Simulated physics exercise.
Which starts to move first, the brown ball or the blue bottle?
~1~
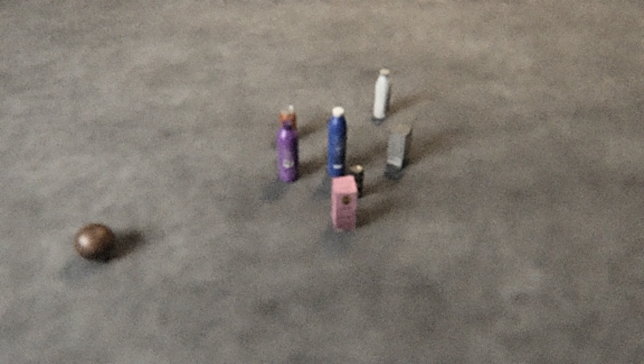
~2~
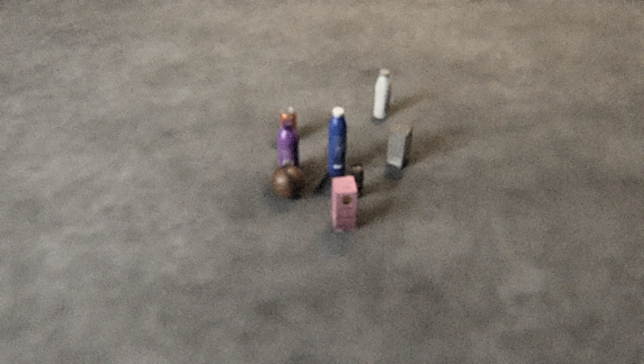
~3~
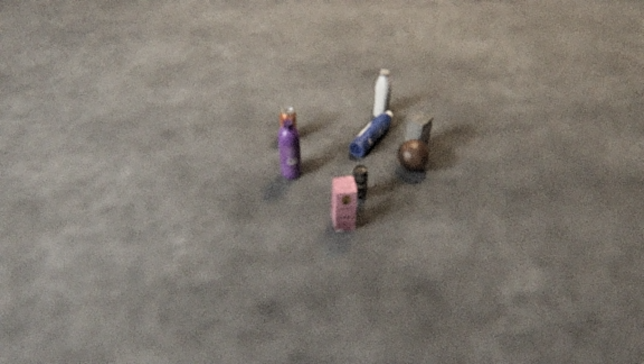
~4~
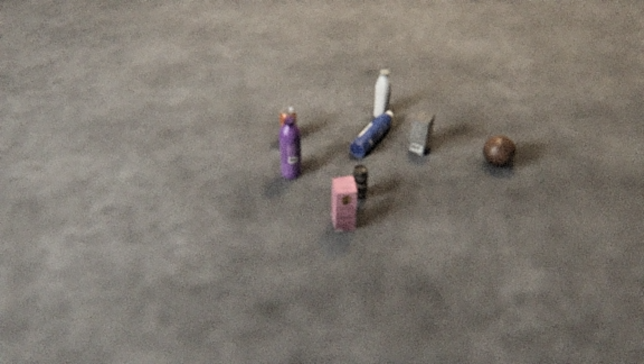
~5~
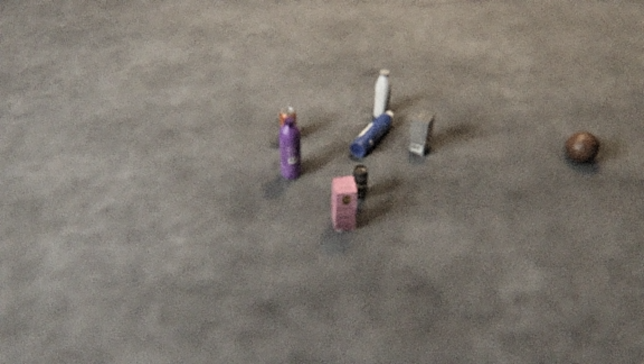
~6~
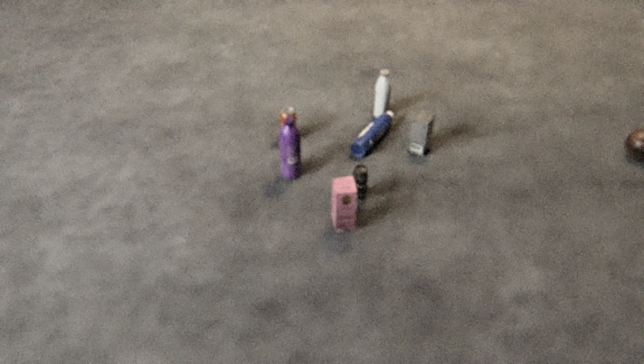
The brown ball moves first, rolling in from the left while the blue bottle is still standing. The blue bottle goes over only after that.
